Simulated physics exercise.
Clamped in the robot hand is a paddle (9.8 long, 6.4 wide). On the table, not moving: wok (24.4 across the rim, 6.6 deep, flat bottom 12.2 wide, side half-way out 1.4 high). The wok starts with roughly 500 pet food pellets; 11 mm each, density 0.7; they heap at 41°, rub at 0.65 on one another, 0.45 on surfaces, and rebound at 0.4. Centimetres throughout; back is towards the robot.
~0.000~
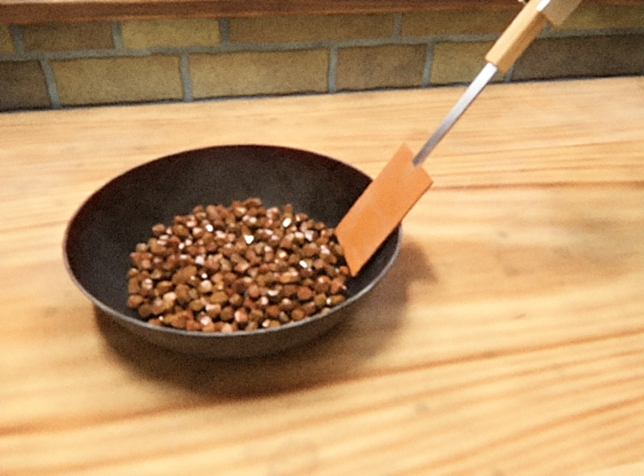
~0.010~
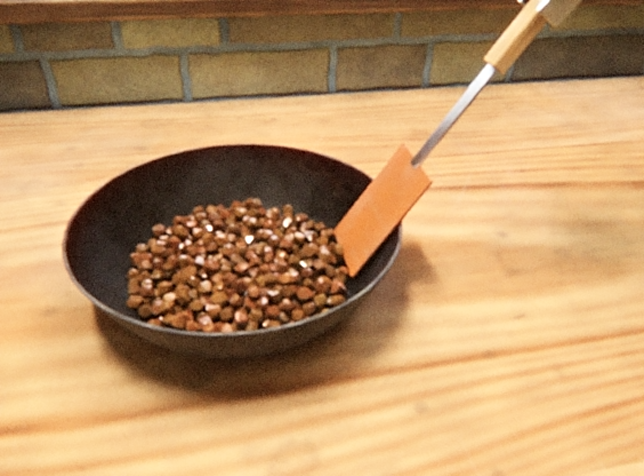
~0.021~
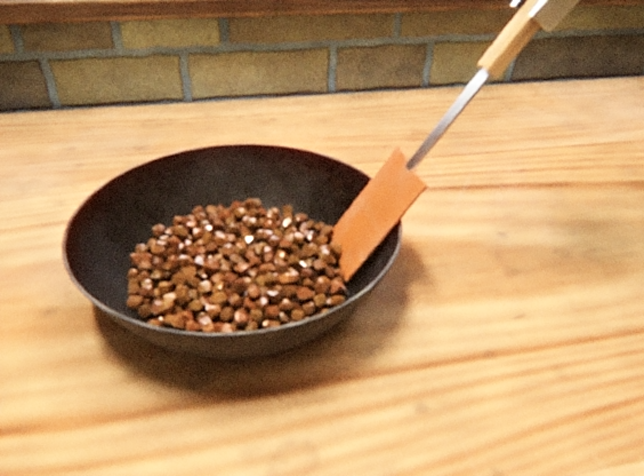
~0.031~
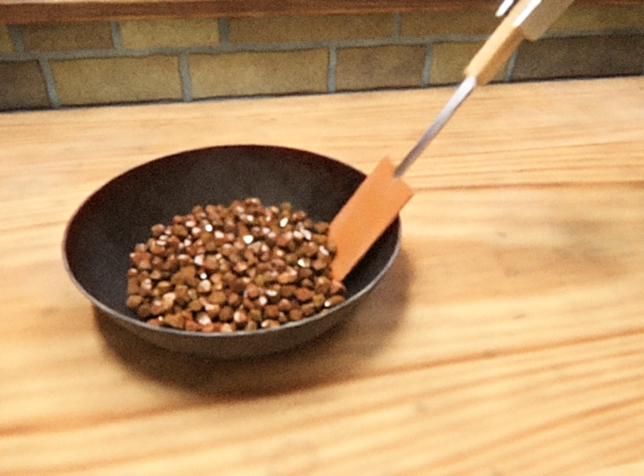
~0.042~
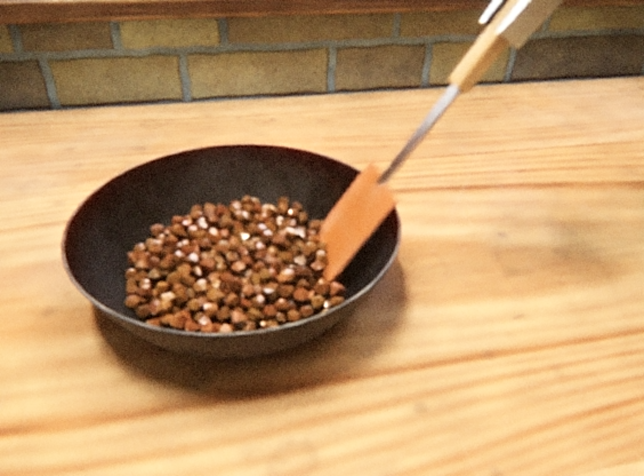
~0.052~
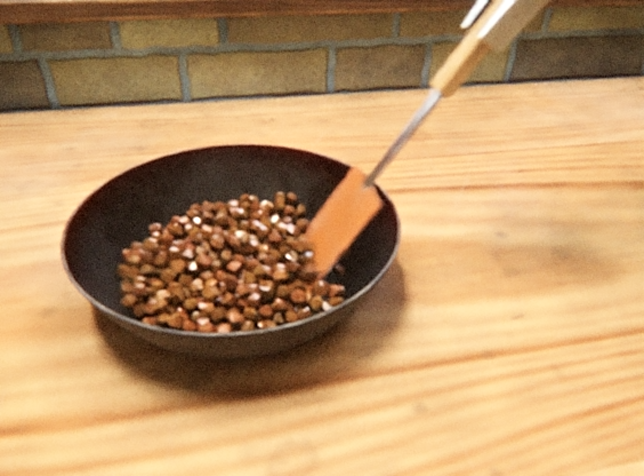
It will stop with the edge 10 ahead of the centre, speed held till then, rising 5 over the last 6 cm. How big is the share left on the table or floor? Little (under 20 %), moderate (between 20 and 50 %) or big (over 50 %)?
Share on the table or floor: Moderate (between 20 and 50 %).
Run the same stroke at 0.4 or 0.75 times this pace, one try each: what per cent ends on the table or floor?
Some 20 and 30 per cent.
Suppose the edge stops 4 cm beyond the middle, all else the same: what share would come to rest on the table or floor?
In that case some 10 per cent.
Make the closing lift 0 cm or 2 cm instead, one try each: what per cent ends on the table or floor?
About 45 and 35 per cent.
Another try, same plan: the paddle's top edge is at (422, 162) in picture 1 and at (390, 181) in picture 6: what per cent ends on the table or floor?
About 30 per cent.
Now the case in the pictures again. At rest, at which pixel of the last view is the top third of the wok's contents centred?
At about (172, 254).
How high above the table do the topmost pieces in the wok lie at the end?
Some 6.0 cm.
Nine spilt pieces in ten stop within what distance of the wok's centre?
About 80 cm.
By 0.09 s, sloping 56°, highest piece 12 above the table; 493 in the wok, 2 on the blade or in flight.
By 0.14 s, sloping 56°, highest piece 18 above the table; 492 in the wok, 3 on the blade or in flight.
By 0.36 s, sloping 56°, highest piece 38 above the table; 320 in the wok, 28 on the table or floor, 147 on the blade or in flight.
By 1.41 s, sloping 56°, highest piece 6 above the table; 320 in the wok, 175 on the table or floor.
Final count, 320 in the wok, 175 on the table or floor. That is 35 % on the table or floor.
